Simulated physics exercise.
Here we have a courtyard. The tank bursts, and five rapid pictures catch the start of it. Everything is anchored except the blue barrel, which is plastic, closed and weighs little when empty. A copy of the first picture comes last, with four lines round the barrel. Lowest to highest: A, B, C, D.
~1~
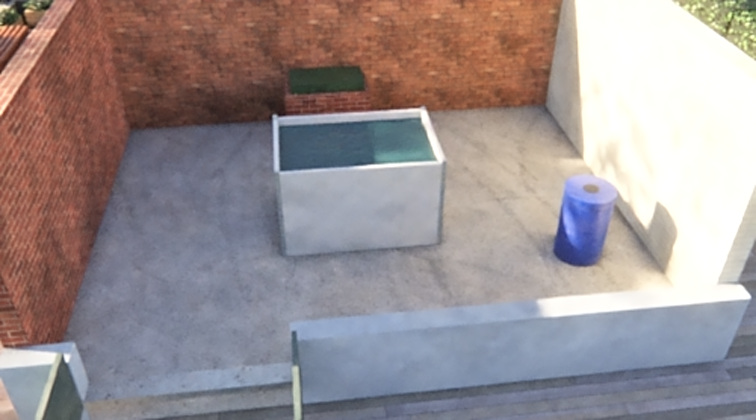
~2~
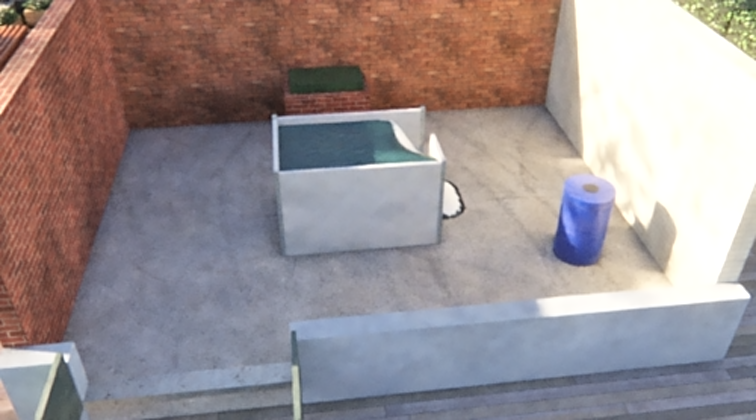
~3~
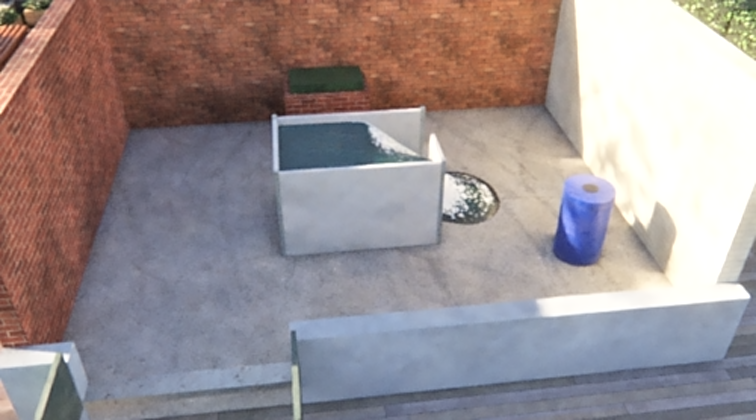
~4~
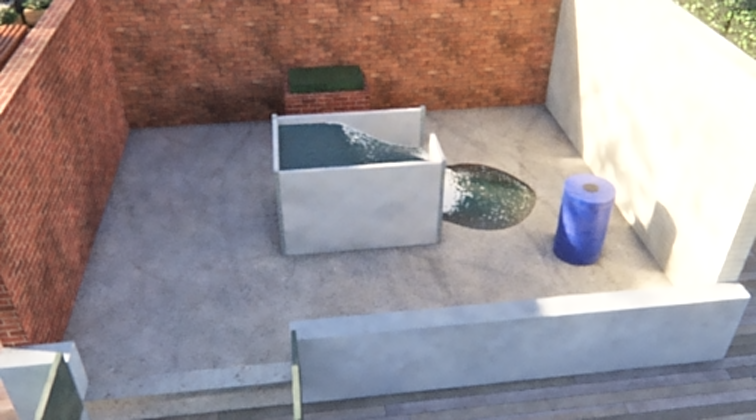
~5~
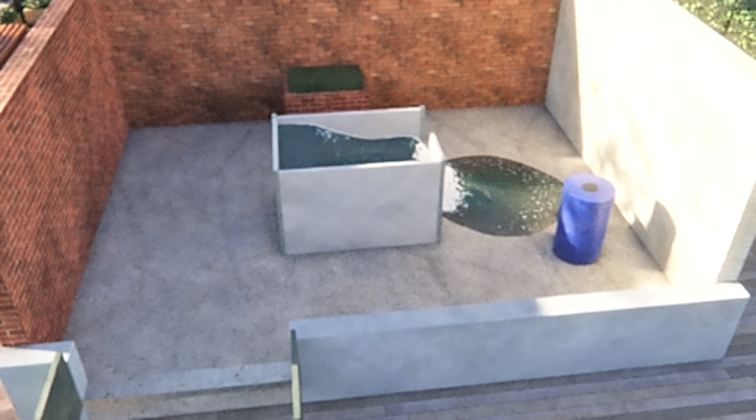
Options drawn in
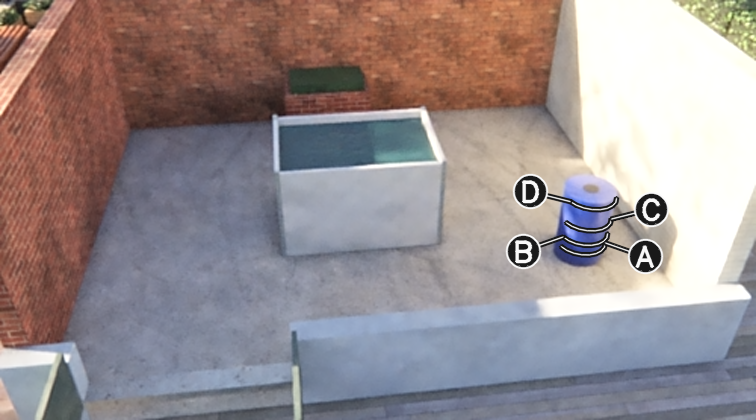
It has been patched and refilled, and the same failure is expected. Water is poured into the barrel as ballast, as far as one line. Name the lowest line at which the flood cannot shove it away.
Go for A.
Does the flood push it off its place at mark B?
No.
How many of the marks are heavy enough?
All of them.
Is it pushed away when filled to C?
No.
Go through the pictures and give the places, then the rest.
Lid of the blue barrel at (591, 189); tank full, its middle at (356, 145); open gate at (185, 336).
Water covers 1 % of the ground and is seen nearest the barrel at (458, 204).
Water covers 3 % of the ground and is seen nearest the barrel at (489, 207).
Water covers 5 % of the ground and is seen nearest the barrel at (506, 222).
Lid of the blue barrel at (590, 188); water covers 9 % of the ground and is seen nearest the barrel at (534, 226).
On the marked copy, A at (589, 254); B at (591, 245); C at (595, 230); D at (600, 209); from the bottom up A, B, C, D.
Choosing A, it does not move.
Choosing B, it does not move.
Choosing C, it does not move.
Choosing D, it does not move.
